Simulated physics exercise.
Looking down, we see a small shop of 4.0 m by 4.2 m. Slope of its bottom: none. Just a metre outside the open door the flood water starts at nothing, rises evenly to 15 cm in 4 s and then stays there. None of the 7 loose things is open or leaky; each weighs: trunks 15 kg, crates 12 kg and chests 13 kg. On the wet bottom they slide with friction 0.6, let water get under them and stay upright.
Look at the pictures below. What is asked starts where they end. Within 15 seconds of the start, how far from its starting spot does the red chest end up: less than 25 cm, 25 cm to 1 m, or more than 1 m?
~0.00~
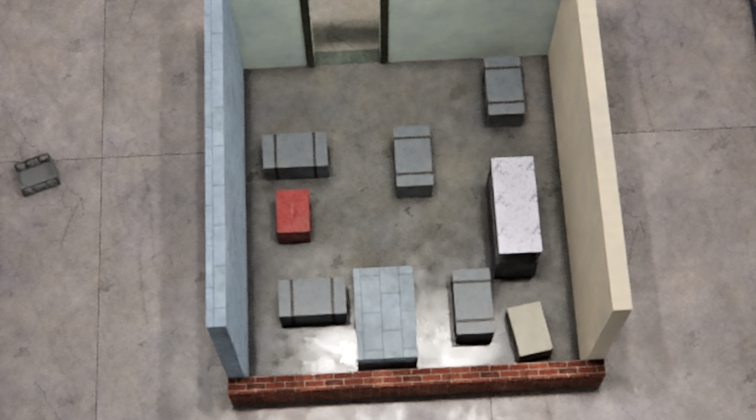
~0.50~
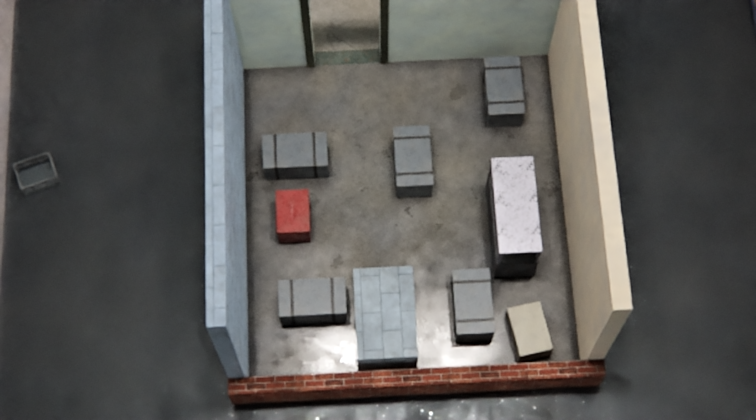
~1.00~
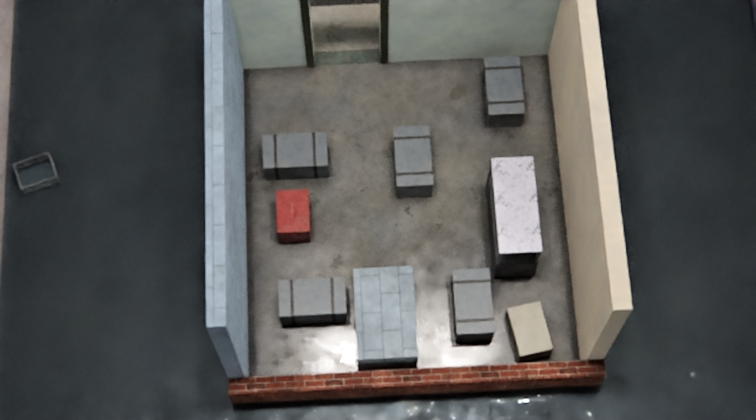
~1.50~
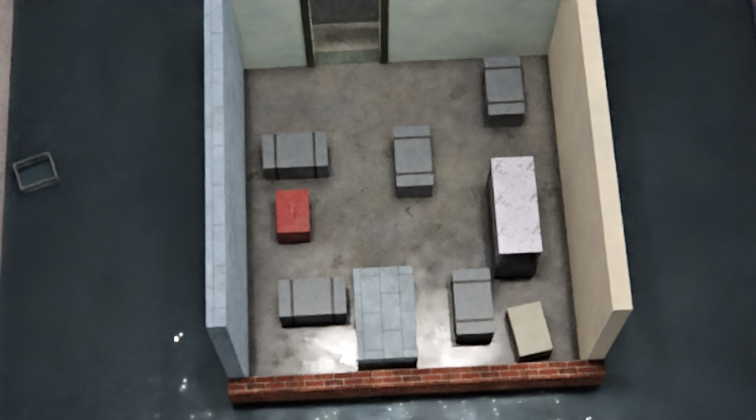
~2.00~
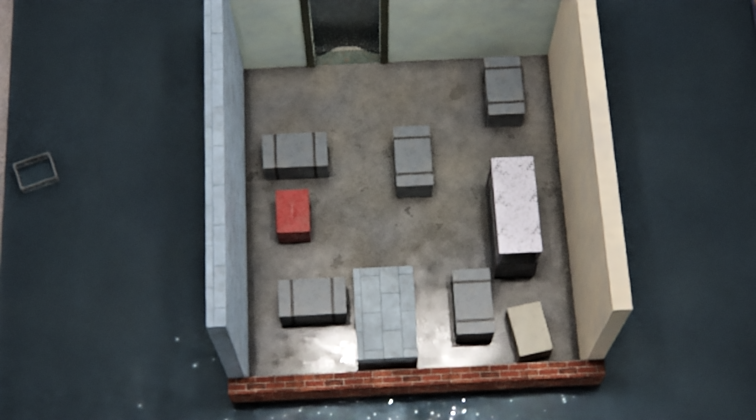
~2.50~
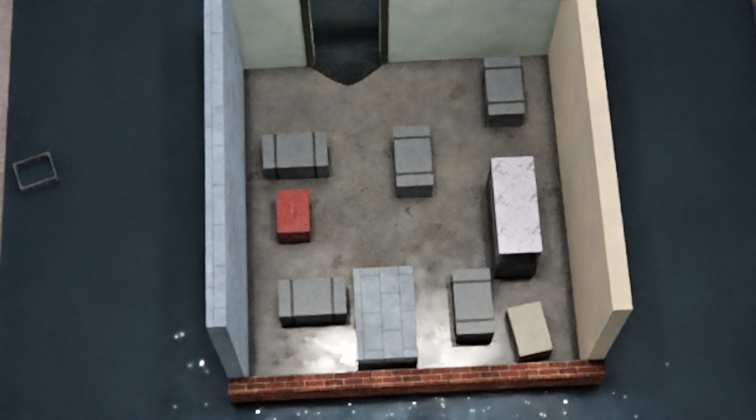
I'd say it gets moved far off.
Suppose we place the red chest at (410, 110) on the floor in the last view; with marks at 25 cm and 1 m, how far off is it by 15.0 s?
In that run it hardly drifts.
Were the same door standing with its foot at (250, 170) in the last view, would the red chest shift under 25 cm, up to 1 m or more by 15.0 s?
That would leave the red chest practically in place.
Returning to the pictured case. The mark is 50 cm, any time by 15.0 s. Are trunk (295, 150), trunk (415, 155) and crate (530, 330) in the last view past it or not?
Beyond, beyond, within.
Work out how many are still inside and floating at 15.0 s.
The number is 7.
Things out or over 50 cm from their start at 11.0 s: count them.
I count 1 of them.
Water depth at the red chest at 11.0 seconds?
Near 6 cm deep.
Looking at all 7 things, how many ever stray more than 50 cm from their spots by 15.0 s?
I count 4.
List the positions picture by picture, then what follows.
In the first frame, the red chest at (293, 211) rests on the ground; water covers 0.0 m2; 0 of 7 have shifted.
In the second frame, the red chest at (293, 211) rests on the ground; water covers 0.0 m2; 0 of 7 have shifted.
In the third frame, the red chest at (293, 211), on the bottom; 0.0 m2 under water; 0 of 7 have shifted.
In the fourth frame, the red chest at (293, 211), on the bottom; water covers 0.0 m2; 0 of 7 have shifted.
In the fifth frame, the red chest at (293, 211) rests on the ground; 0.0 m2 under water; 0 of 7 have shifted.
In the sixth frame, the red chest at (293, 211), on the bottom; 0.1 m2 under water; 0 of 7 have shifted.
After 3.5 s the red chest is near (293, 211), 0.0 m from its start, aground; 0 afloat.
After 6.8 s the red chest is near (293, 211), 0.0 m from its start, aground; 0 afloat.
After 11.0 s the red chest is near (304, 241), 0.4 m from its start, afloat; 4 afloat.
After 15.0 s the red chest is near (306, 320), 1.4 m from its start, afloat; 7 afloat.
